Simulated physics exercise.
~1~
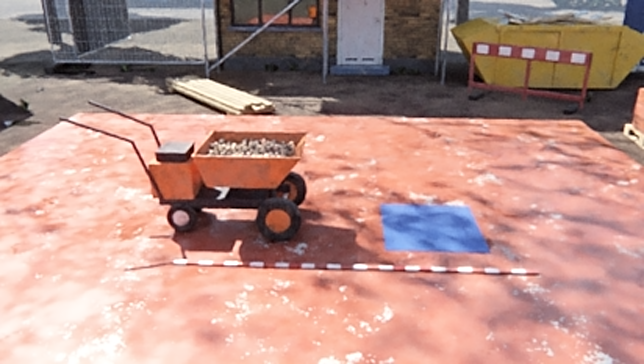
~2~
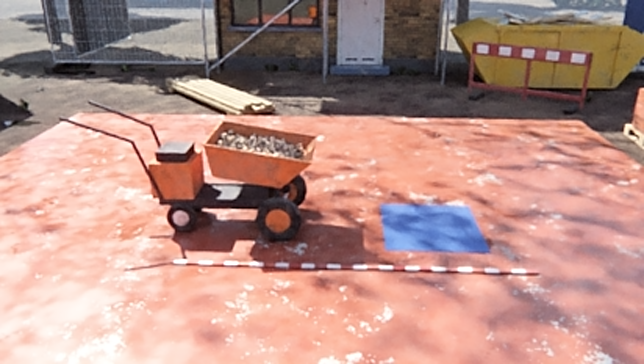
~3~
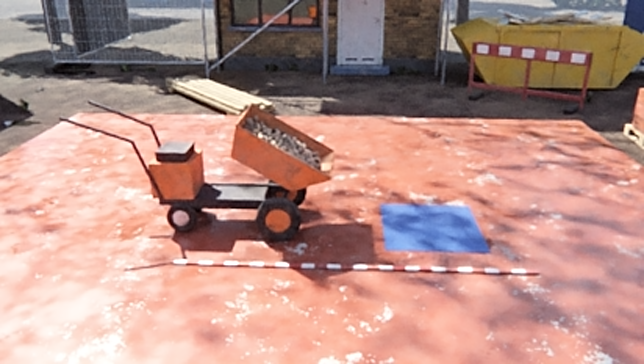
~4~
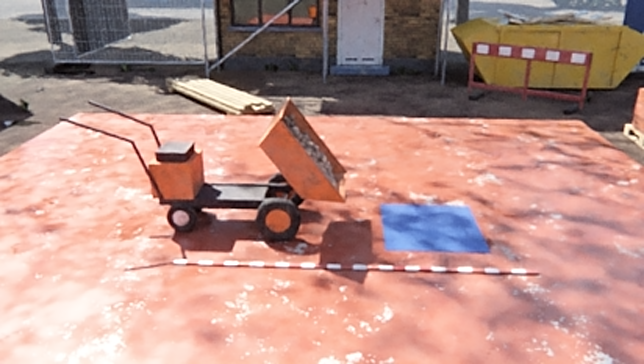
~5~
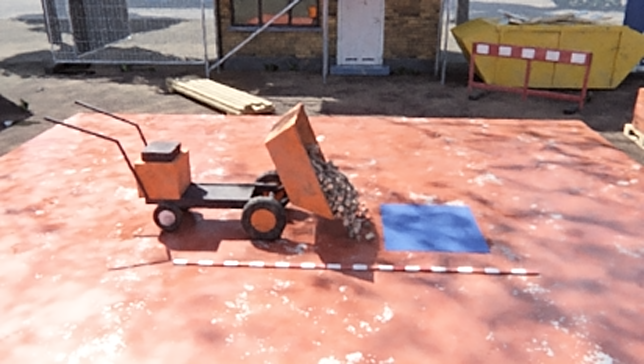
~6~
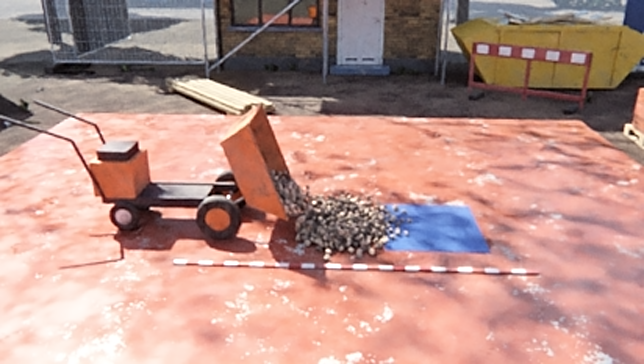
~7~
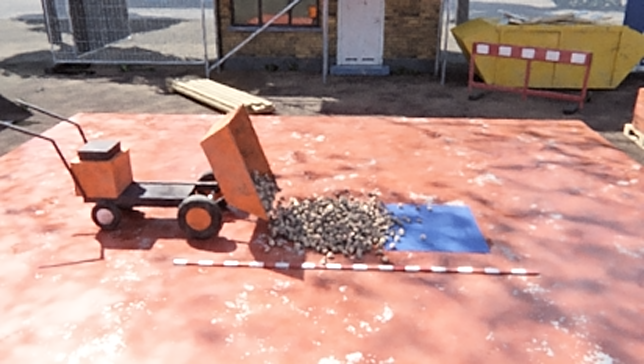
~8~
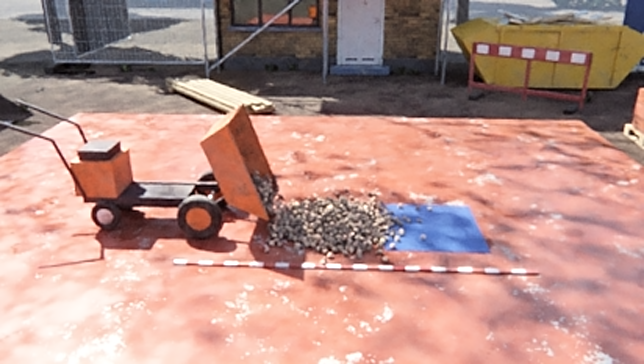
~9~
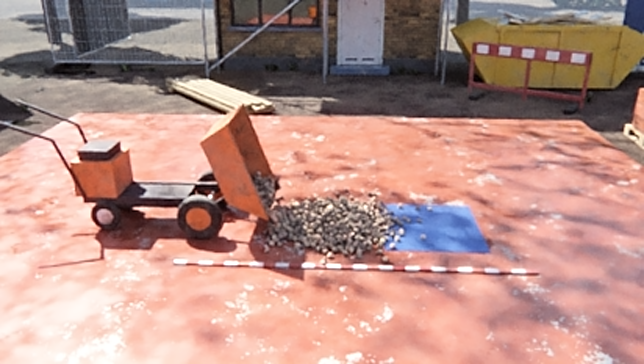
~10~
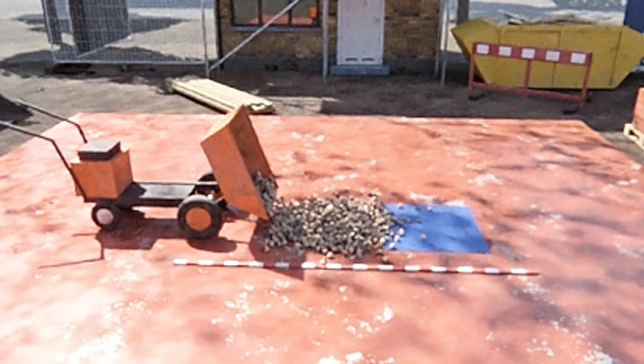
The footage shows an orange powered barrow tipping its tray of stones to the right, then rolling back left as they spill onto a reddish floor. The pile settles mostly short of a blue sheet, covering only its left edge, while some stones remain in the raised tray.
